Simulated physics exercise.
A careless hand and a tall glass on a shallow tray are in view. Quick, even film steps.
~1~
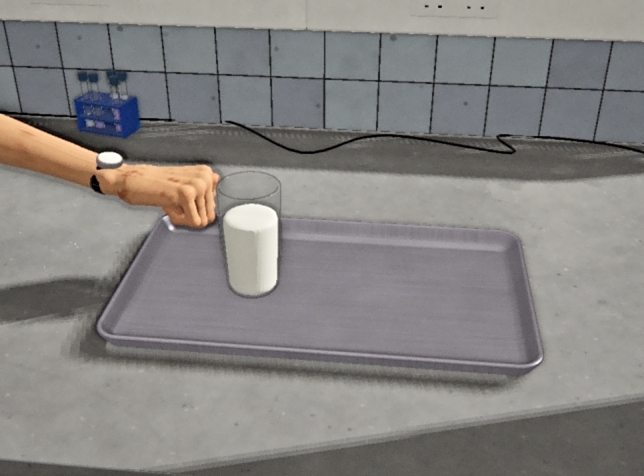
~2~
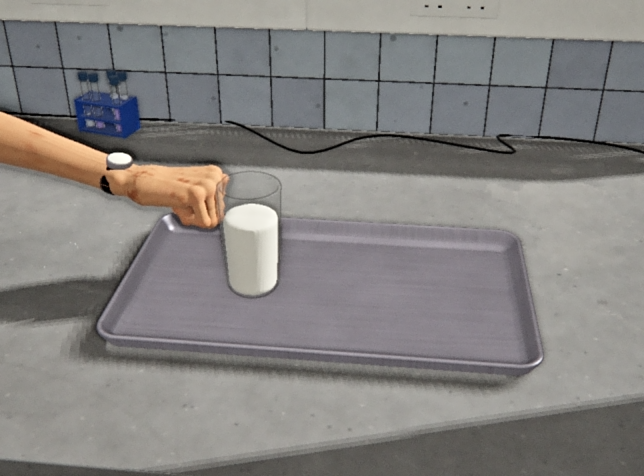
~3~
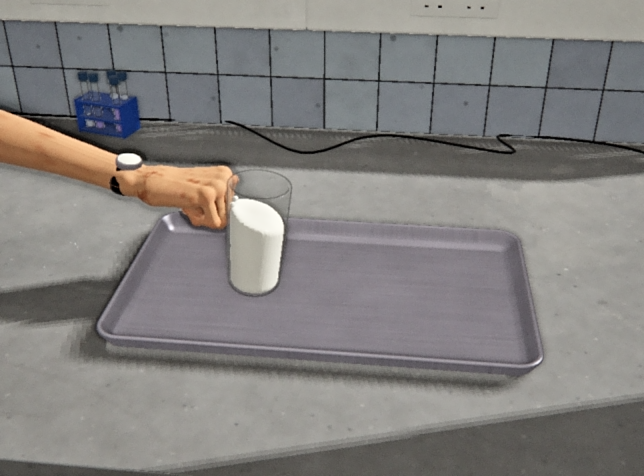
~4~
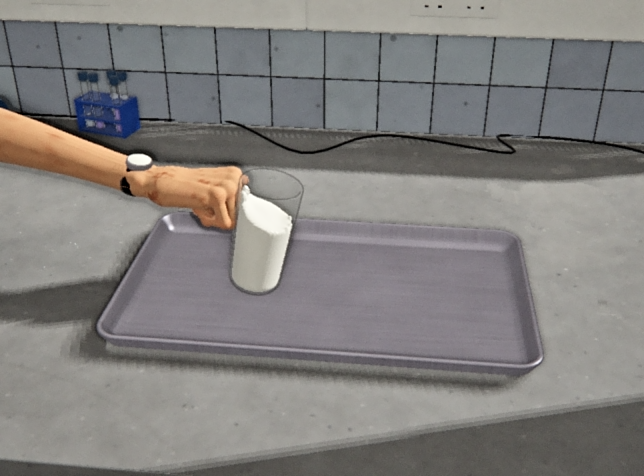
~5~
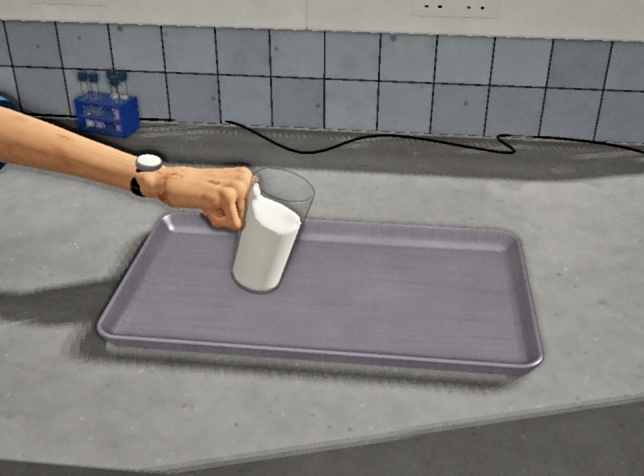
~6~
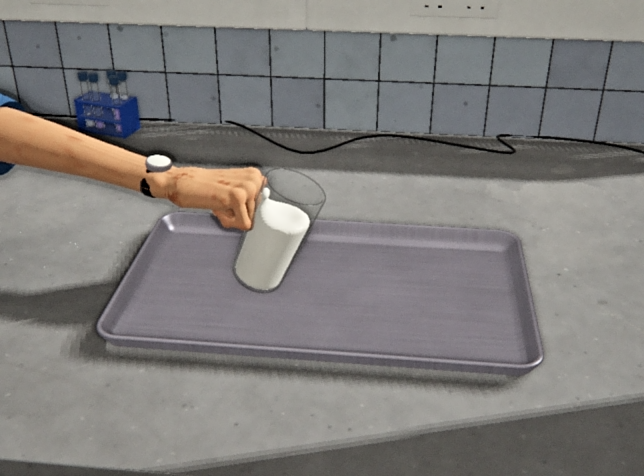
A hand reached in from the left and pushed against the top of a tall glass of white liquid on a shallow gray tray, and the glass, upright at first, leaned steadily to the right.
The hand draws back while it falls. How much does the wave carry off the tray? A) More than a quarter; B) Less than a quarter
Option A: More than a quarter.
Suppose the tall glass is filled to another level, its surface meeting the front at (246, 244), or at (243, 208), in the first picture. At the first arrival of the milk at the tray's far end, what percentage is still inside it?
About 70 % for the first fill, about 60 % for the second.
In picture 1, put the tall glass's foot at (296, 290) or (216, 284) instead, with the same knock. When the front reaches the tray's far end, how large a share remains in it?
Well, roughly 80 percent for the first position, and roughly 55 percent for the other.
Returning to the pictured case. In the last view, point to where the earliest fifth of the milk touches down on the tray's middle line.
I'd point to somewhere close to pixel (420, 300).
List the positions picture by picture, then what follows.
The first picture shows tilt 0°; right rim (279, 188); surface from (225, 213) to (277, 216); the tray's far rim is at (529, 292); the tray is clear ahead.
The second picture shows tilt 0°; right rim (279, 188); surface from (225, 213) to (277, 216).
The third picture shows tilt 5°; right rim (290, 190); surface from (233, 199) to (279, 219).
The fourth picture shows tilt 11°; right rim (301, 192); surface from (242, 187) to (293, 221).
The fifth picture shows tilt 16°; right rim (312, 195); surface from (247, 211) to (301, 218).
The sixth picture shows tilt 22°; right rim (323, 200); surface from (254, 215) to (307, 218).
A moment on, the tall glass is falling and 100 per cent is in the glass, 0 on the tray and 0 above or beyond its rim.
Next, the tall glass lies on its side and 76 per cent is in the glass, 8 on the tray and 17 above or beyond its rim.
Then the tall glass lies on its side and 43 per cent is in the glass, 44 on the tray and 13 above or beyond its rim.
Later the tall glass lies on its side and 23 per cent is in the glass, 41 on the tray and 36 above or beyond its rim.
At rest 65 per cent is held by tray and glass, 35 is off the tray.
